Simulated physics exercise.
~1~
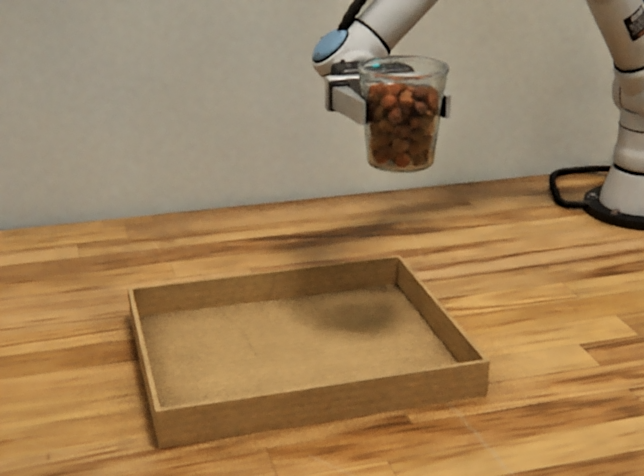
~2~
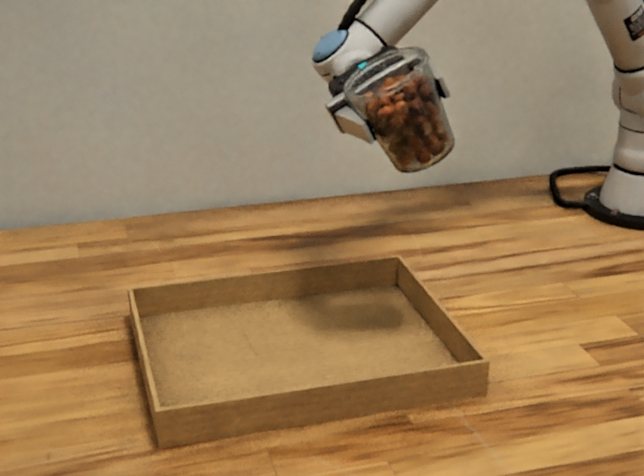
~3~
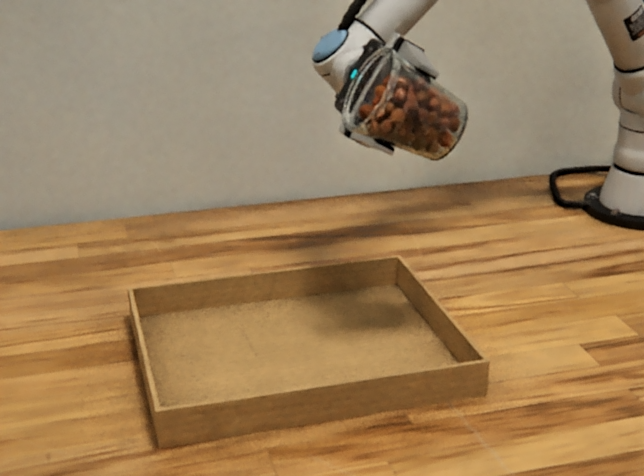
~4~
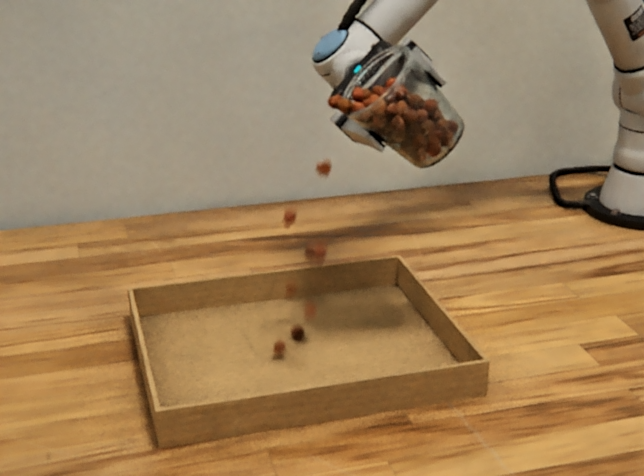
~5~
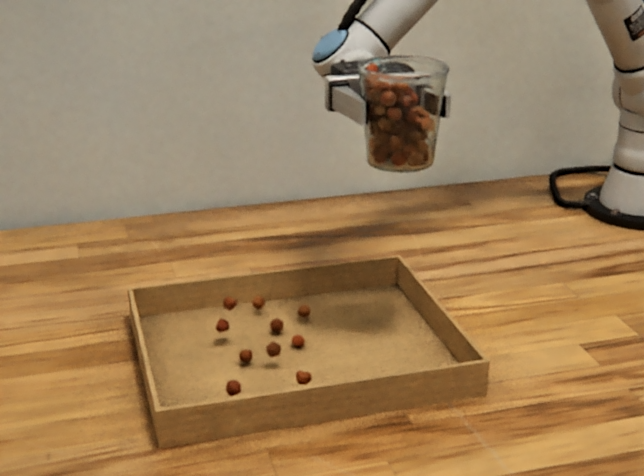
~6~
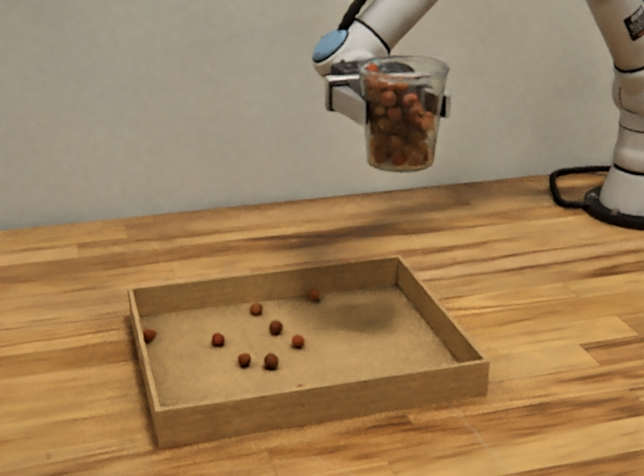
Above a wooden tray, a robot arm tips a cup, spills some hazelnuts, and rights it.
